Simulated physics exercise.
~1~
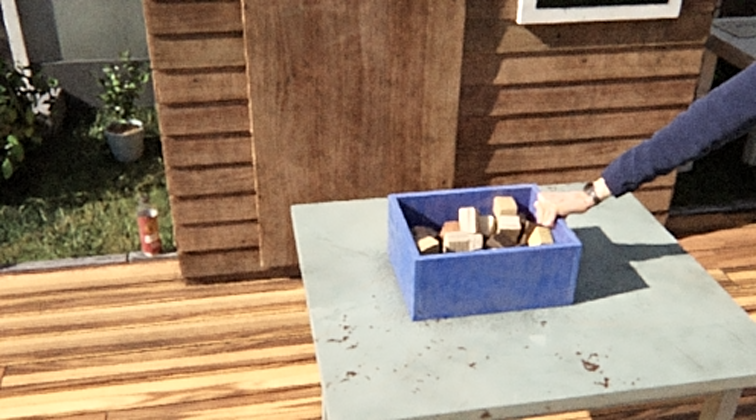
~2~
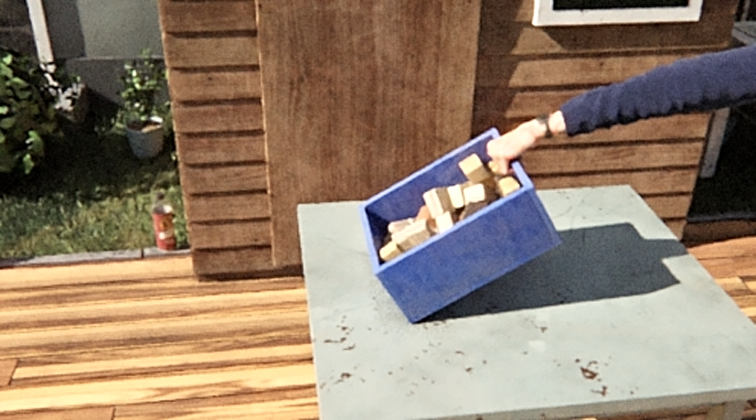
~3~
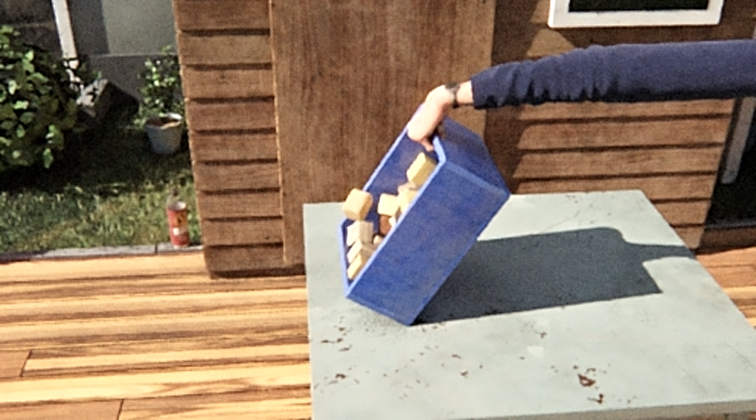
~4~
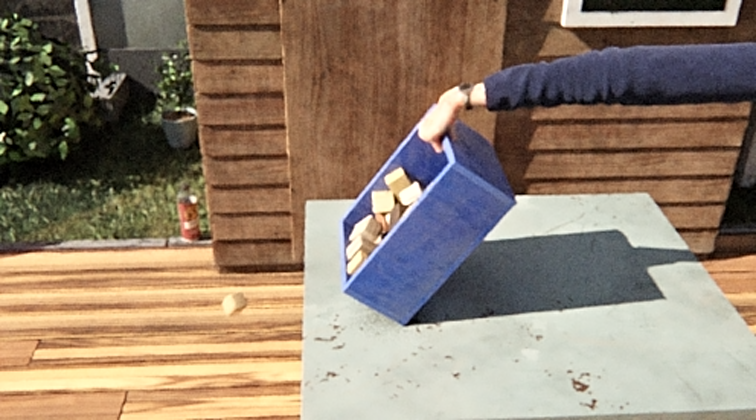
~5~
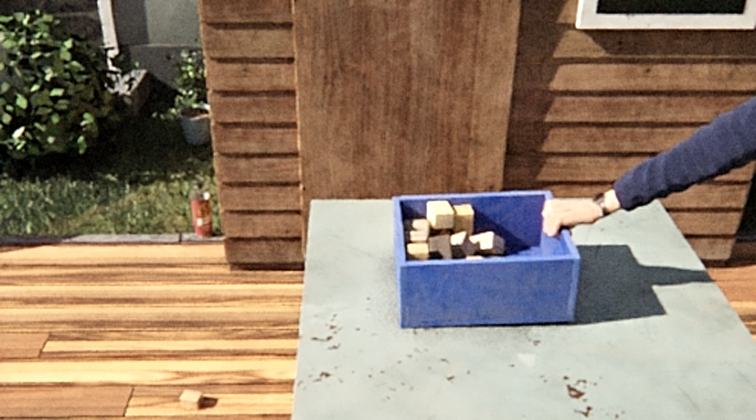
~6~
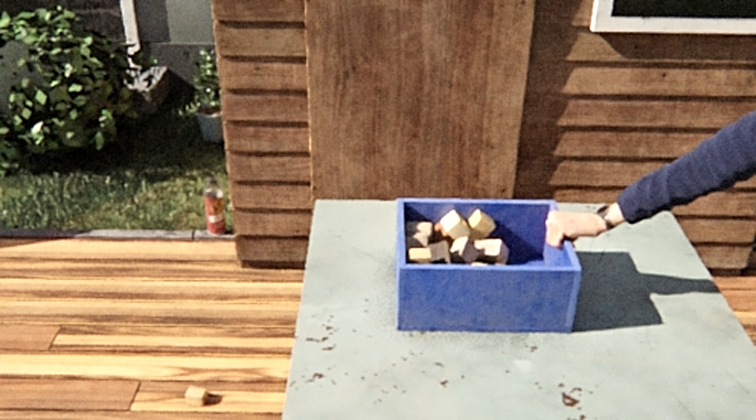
A hand tips a blue box of wooden blocks left, spilling one, then lowers it flat.
